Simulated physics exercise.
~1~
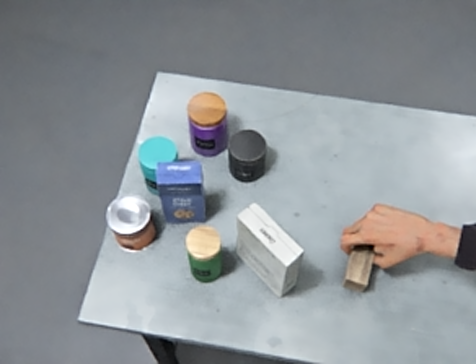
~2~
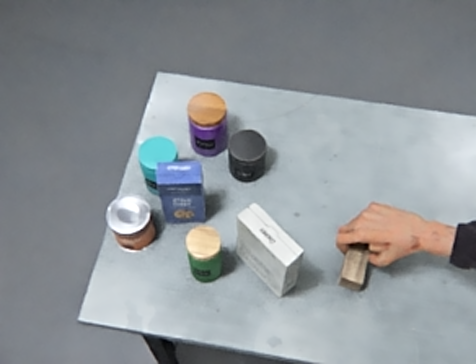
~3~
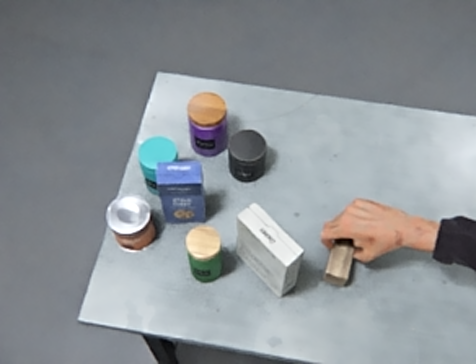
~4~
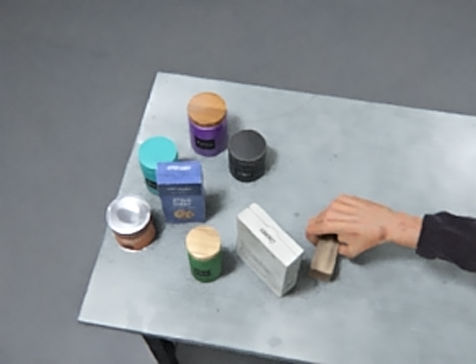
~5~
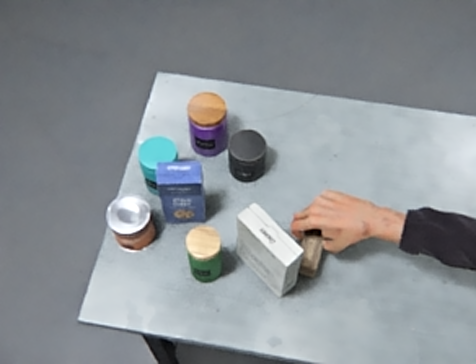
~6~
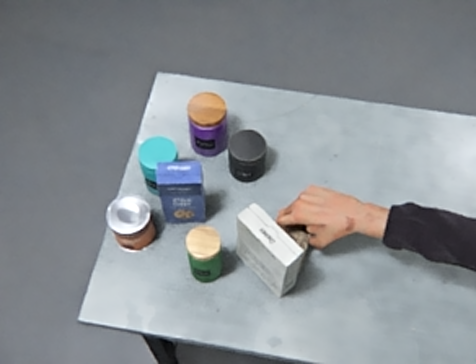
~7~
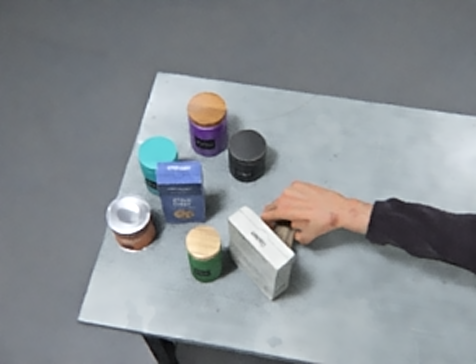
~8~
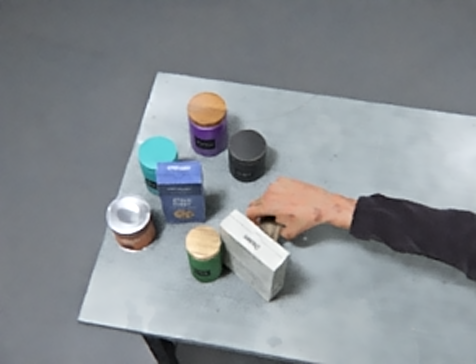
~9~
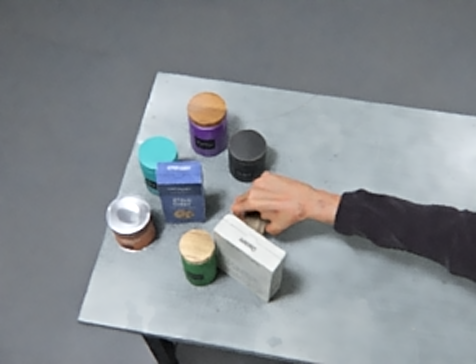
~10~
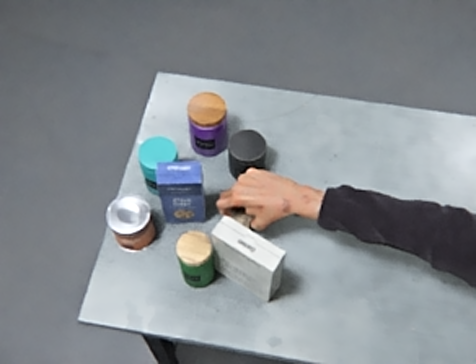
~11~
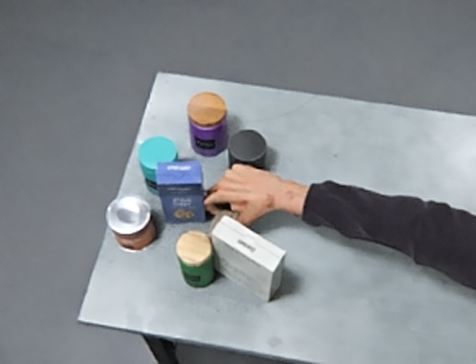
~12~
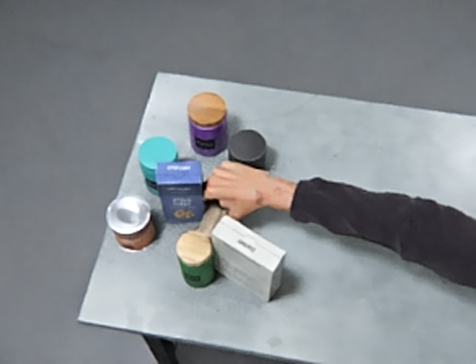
Hand sliding a small block left across a grey table, nudging a white packet and green jar, all items left standing.
